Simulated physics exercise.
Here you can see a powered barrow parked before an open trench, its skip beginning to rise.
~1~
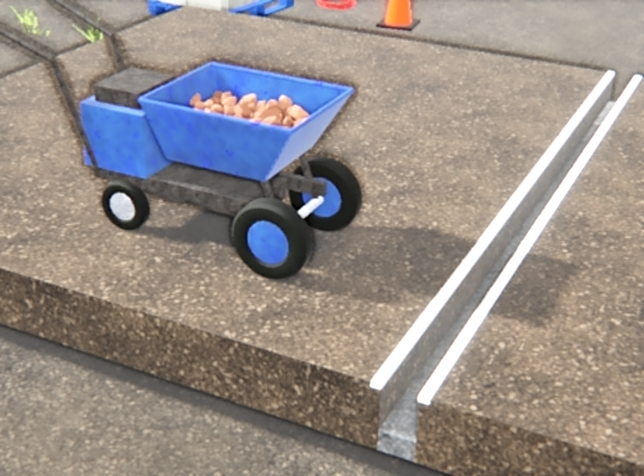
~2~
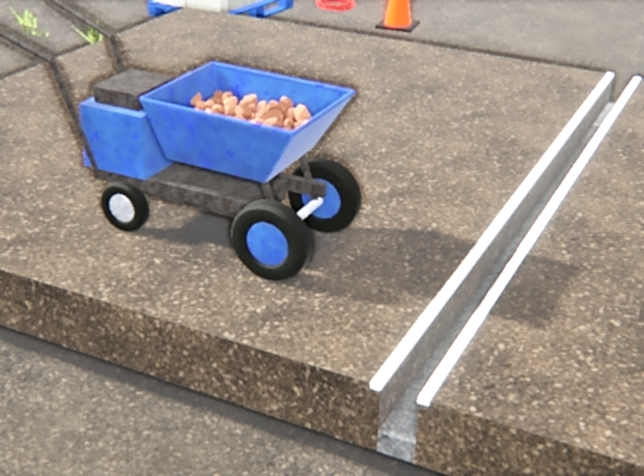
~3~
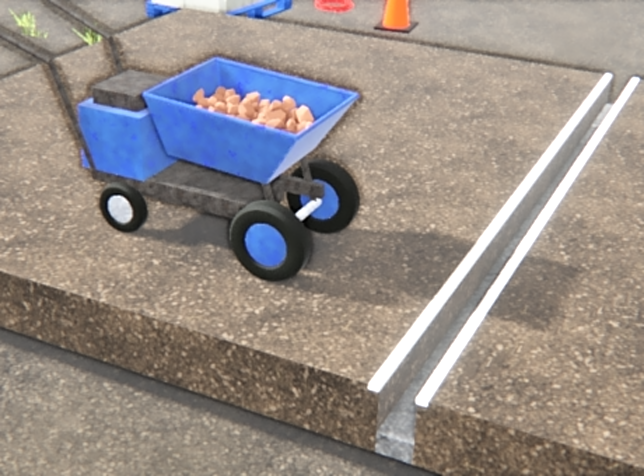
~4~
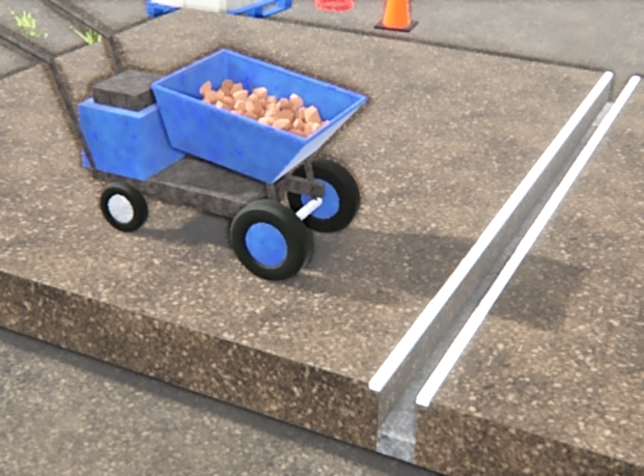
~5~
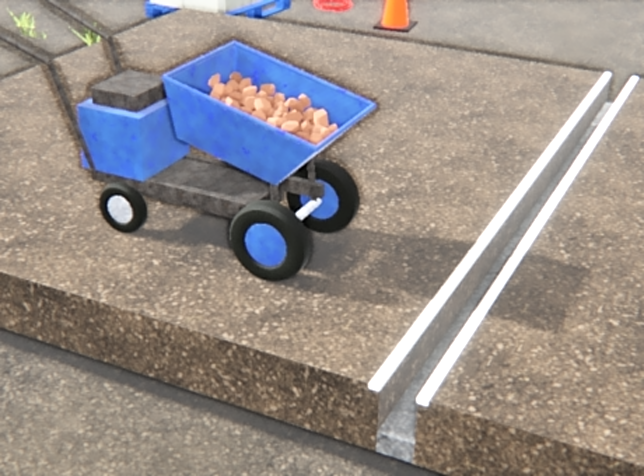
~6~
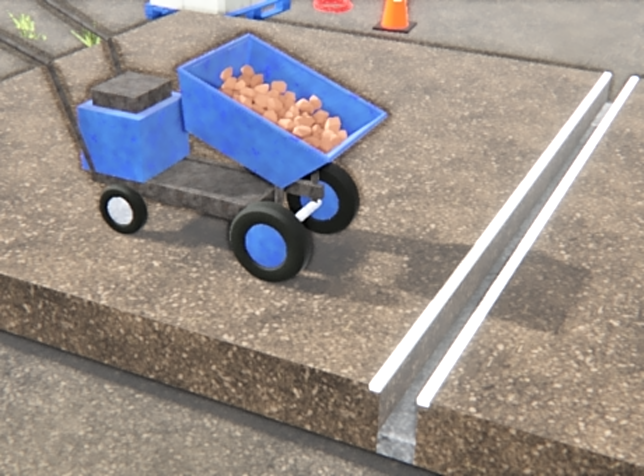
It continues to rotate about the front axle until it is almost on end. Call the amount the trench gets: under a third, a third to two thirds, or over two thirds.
Amount in the trench: A third to two thirds.
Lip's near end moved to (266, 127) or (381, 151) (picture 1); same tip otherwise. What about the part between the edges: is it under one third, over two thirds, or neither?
Spot one gives less than a third, spot two gives under a third.
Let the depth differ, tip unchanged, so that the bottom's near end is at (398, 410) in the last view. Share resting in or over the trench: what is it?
The share would be roughly 40 per cent.
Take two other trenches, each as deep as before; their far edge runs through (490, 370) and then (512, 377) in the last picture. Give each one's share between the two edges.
60 %, then 60 %.
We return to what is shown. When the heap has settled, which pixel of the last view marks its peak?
Top estimate: About (420, 271).
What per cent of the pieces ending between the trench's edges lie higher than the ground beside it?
Estimate: Near 0 per cent.
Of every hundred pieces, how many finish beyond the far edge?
About 0 per cent.
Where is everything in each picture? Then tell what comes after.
Lip of the skip near (292, 132), level; top of the load near (261, 119), lumps of rubble; first edge of the trench near (406, 344); far edge near (451, 357), the trench under half as wide as the skip, and about as deep as wide, in the first picture.
Lip of the skip near (293, 134), tipped barely; top of the load near (244, 113), in the second picture.
Lip of the skip near (297, 138), tipped barely; top of the load near (247, 112), in the third picture.
Lip of the skip near (306, 142), tipped a little; top of the load near (243, 107), in the fourth picture.
Lip of the skip near (317, 149), tipped a little; top of the load near (235, 107), in the fifth picture.
Lip of the skip near (329, 160), tipped clearly; top of the load near (235, 96); first edge of the trench near (404, 346); far edge near (450, 359), in the sixth picture.
Shortly afterwards, skip tipped steeply; the whole lot in the skip.
Next, skip tipped steeply; all but a few in the skip; only a few short of the trench; only a few falling.
Some moments later, skip tipped right over; near a third in the skip; near a quarter short of the trench; near a third in or heaped over the trench; only a few beyond it; only a few falling.
In the end, skip tipped right over; a little in the skip; near a third short of the trench; near half in or heaped over the trench; only a few beyond it.
